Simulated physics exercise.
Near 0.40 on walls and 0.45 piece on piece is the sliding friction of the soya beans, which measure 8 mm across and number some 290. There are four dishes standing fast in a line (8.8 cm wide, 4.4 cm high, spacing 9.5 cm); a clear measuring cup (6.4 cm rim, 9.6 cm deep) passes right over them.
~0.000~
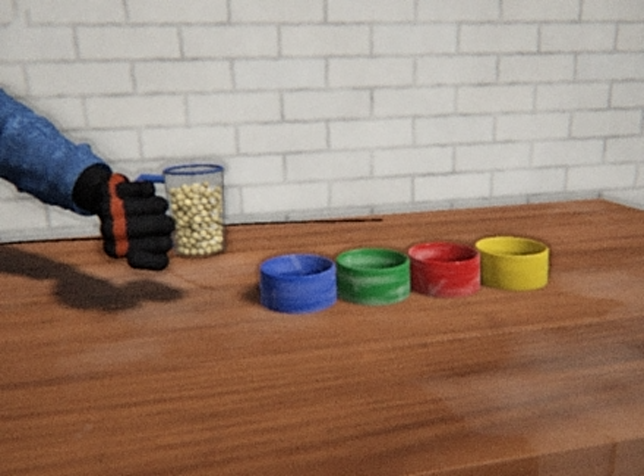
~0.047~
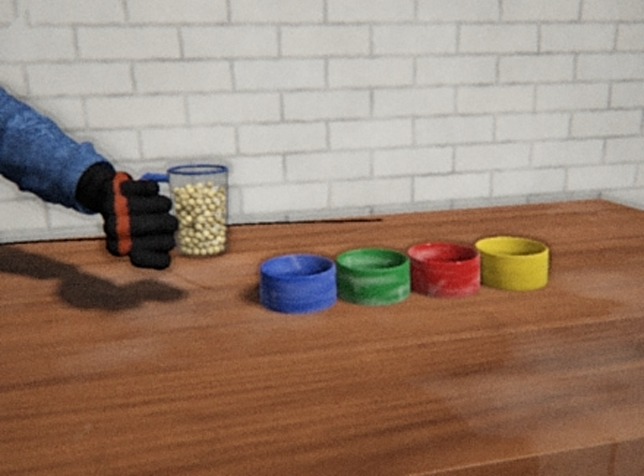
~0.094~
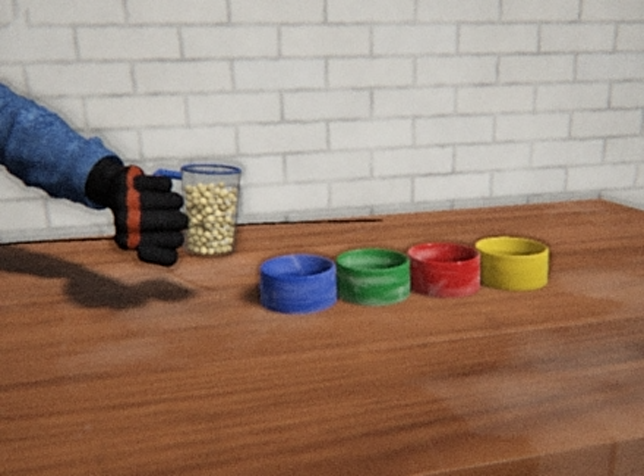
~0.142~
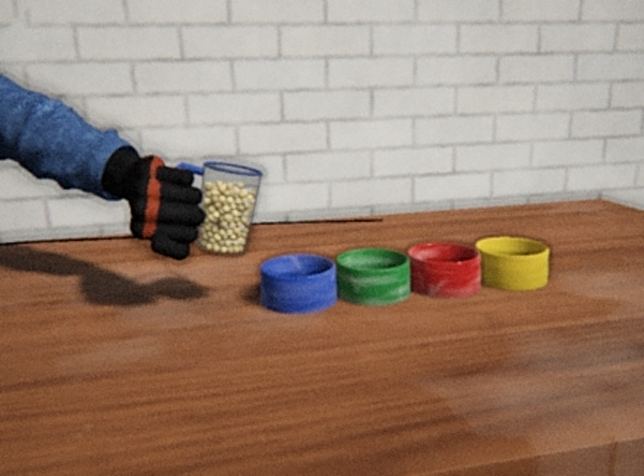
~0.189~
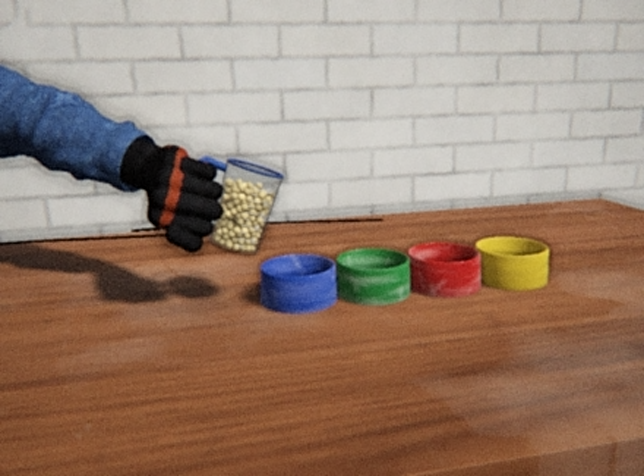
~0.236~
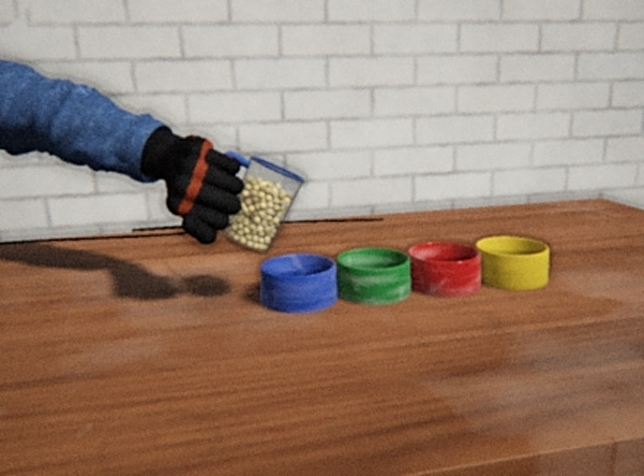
A black-gloved hand held a clear cup of small pale balls above a wooden table, then moved it right toward four colored dishes, gradually tilting it rightward as it neared the blue one.
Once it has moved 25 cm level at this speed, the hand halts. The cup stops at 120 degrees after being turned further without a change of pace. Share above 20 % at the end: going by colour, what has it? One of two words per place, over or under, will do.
Red dish - over, blue dish - under, green dish - under, yellow dish - under, counter - under.
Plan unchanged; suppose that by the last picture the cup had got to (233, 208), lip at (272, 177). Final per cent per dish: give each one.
Dish by dish: Red 100 per cent, blue 0 per cent, green 0 per cent, yellow 0 per cent.
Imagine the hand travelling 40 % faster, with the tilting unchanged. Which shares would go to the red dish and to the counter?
Red 100, counter 0.
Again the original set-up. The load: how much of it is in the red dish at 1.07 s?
So far, roughly 85 per cent.
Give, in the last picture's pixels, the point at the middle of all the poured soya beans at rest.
Close to pixel (445, 267).
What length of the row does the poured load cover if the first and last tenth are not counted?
It covers some 5 centimetres of the row.
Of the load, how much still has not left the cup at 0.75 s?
Roughly 80 %.
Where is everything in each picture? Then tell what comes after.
The first frame shows cup at (197, 211), tilt 0 degrees, lip at (222, 168), moved 0.0 cm; middle of the pieces at (197, 219); blue dish at (298, 266); green dish at (372, 259); red dish at (444, 253); yellow dish at (511, 247).
The second frame shows cup at (200, 211), tilt 1 degrees, lip at (227, 169), moved 0.4 cm; middle of the pieces at (200, 219).
The third frame shows cup at (210, 210), tilt 6 degrees, lip at (240, 170), moved 1.5 cm; middle of the pieces at (209, 218).
The fourth frame shows cup at (227, 209), tilt 12 degrees, lip at (261, 173), moved 3.4 cm; middle of the pieces at (225, 217).
The fifth frame shows cup at (244, 208), tilt 19 degrees, lip at (282, 176), moved 5.4 cm; middle of the pieces at (242, 215).
The sixth frame shows cup at (261, 206), tilt 27 degrees, lip at (303, 180), moved 7.4 cm; middle of the pieces at (258, 213); blue dish at (298, 265); green dish at (373, 259); red dish at (444, 253); yellow dish at (512, 247). The cup turns about 150 degrees a second and travels 42 cm a second.
After 0.54 s, tilt 72 degrees; cup holds 100 %.
Then, at 0.75 s, tilt 104 degrees; cup holds 80 %, red 15 %.
After 1.07 s, tilt 120 degrees; cup holds 10 %, red 85 %.
In the end, at 1.6 s, red 100 %, blue 0 %, green 0 %, yellow 0 %, counter 0 %.
